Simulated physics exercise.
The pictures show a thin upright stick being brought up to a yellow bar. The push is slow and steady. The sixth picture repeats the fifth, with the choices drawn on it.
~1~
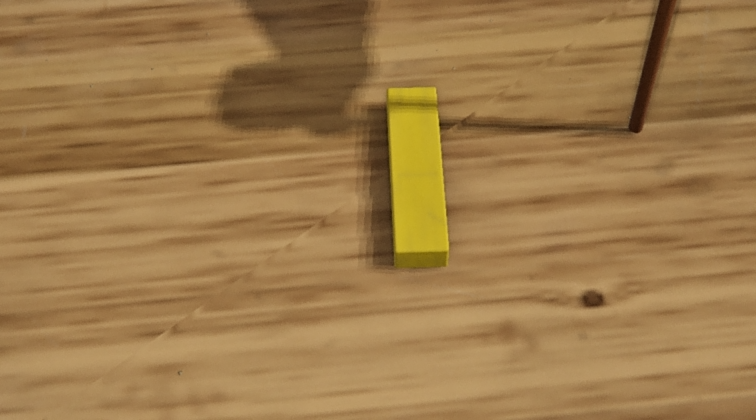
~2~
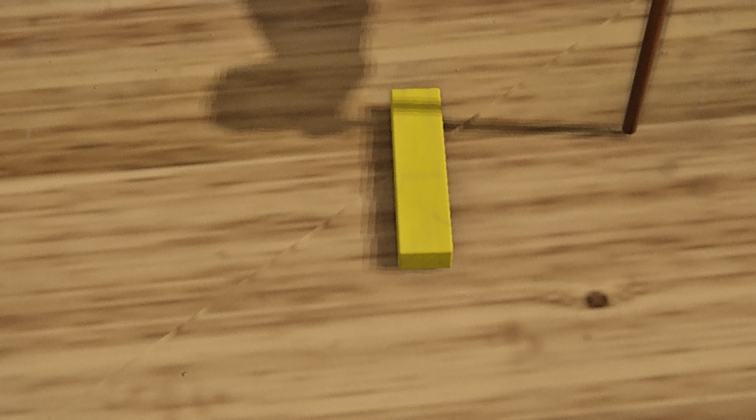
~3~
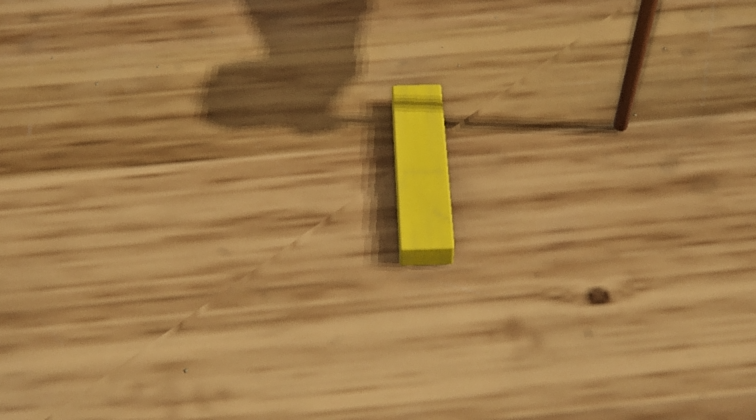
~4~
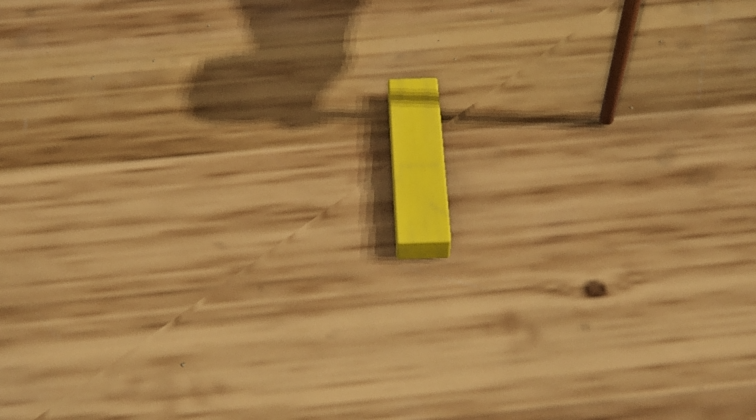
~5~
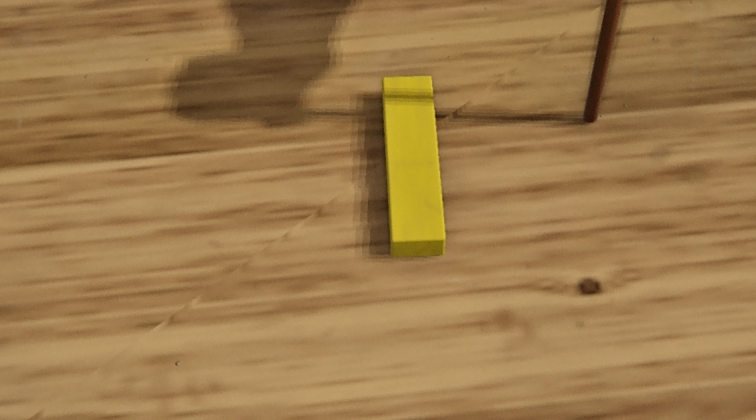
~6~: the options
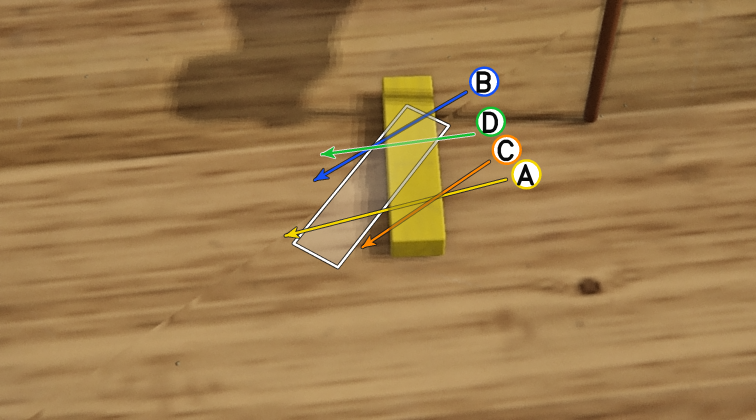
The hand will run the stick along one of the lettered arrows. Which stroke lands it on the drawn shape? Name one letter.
Stroke C puts it in the outline.
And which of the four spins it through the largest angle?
Stroke B.
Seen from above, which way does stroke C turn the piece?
Clockwise.
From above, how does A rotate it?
Clockwise.
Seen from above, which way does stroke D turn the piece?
Anticlockwise.
On the copy, A from (506, 180) to (285, 236); B from (466, 92) to (315, 180); C from (489, 162) to (362, 247); D from (474, 134) to (322, 154).
On C. First, foot of the stick (445, 193), piece (410, 154).
Then, foot of the stick (398, 224), piece (383, 164).
Finally, foot of the stick (362, 249), piece (373, 166); it fills the outline.
By contrast, A leaves the piece out of the outline, at (337, 158); B leaves the piece out of the outline, at (352, 200); D leaves the piece out of the outline, at (334, 175).
